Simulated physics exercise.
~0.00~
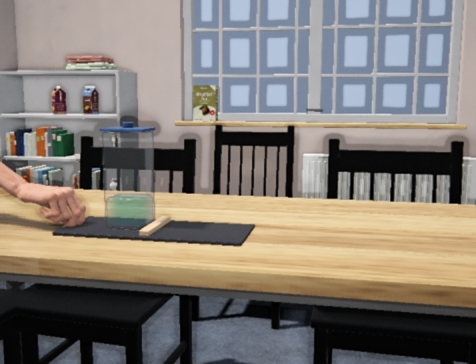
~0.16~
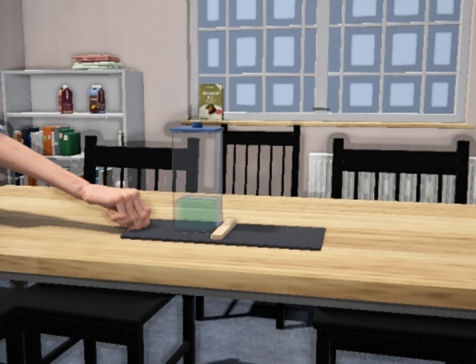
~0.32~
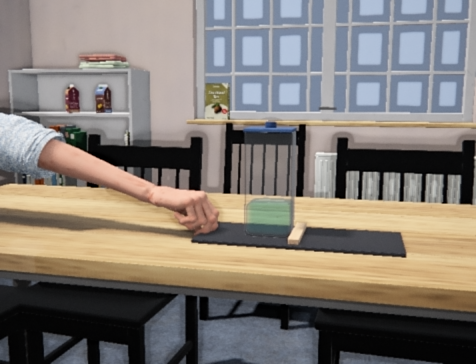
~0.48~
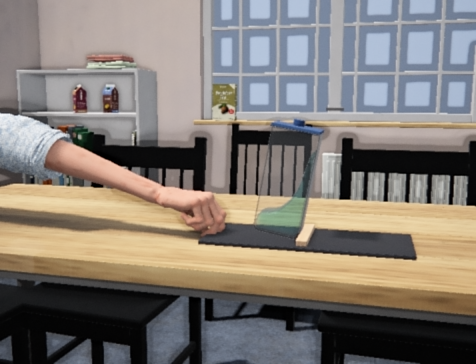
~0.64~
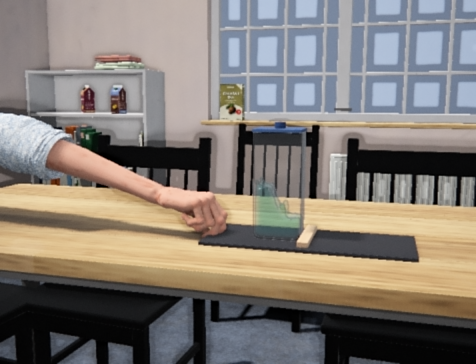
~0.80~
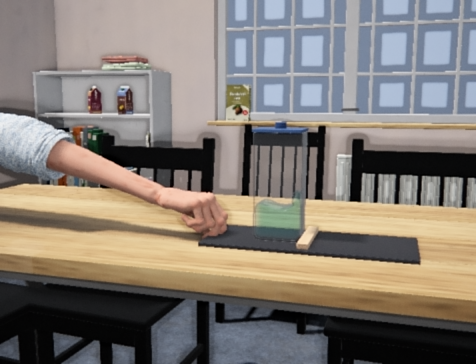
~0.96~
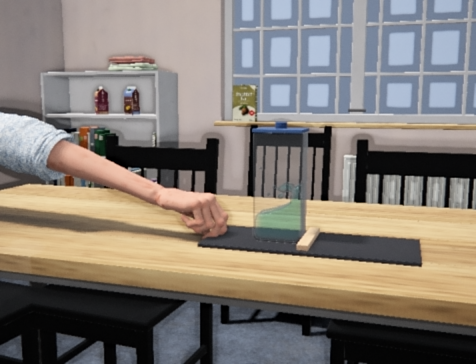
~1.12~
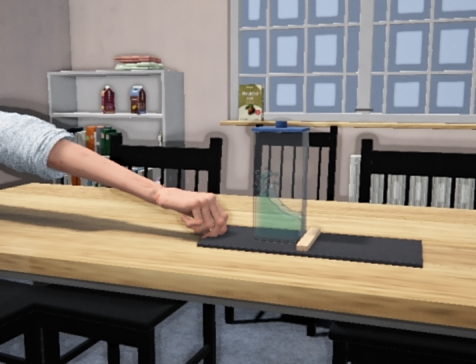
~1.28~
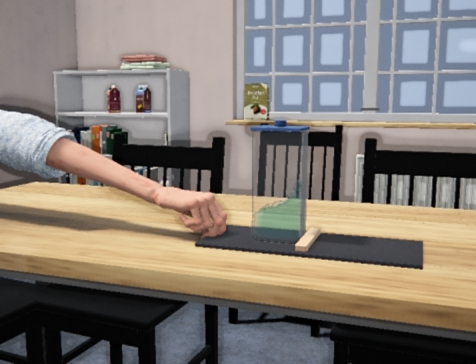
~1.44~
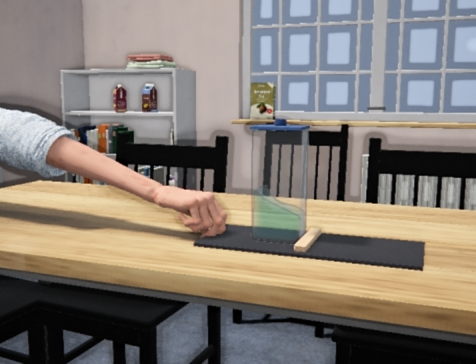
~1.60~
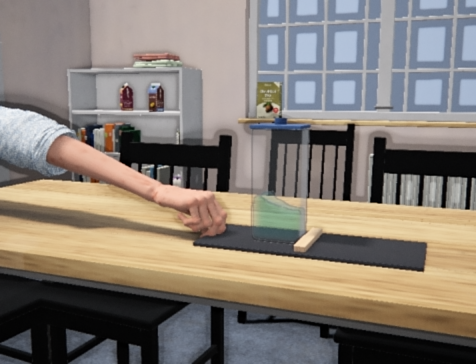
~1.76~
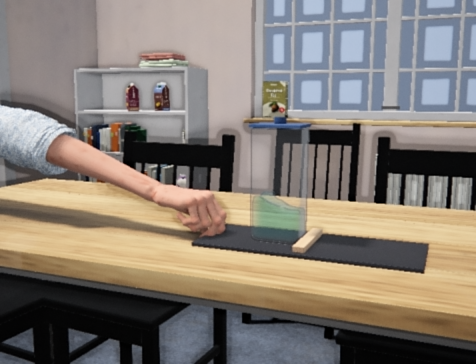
A hand sliding a dark board rightward along a wooden table and stopping, the capped flask of water tipping briefly, then settling upright.
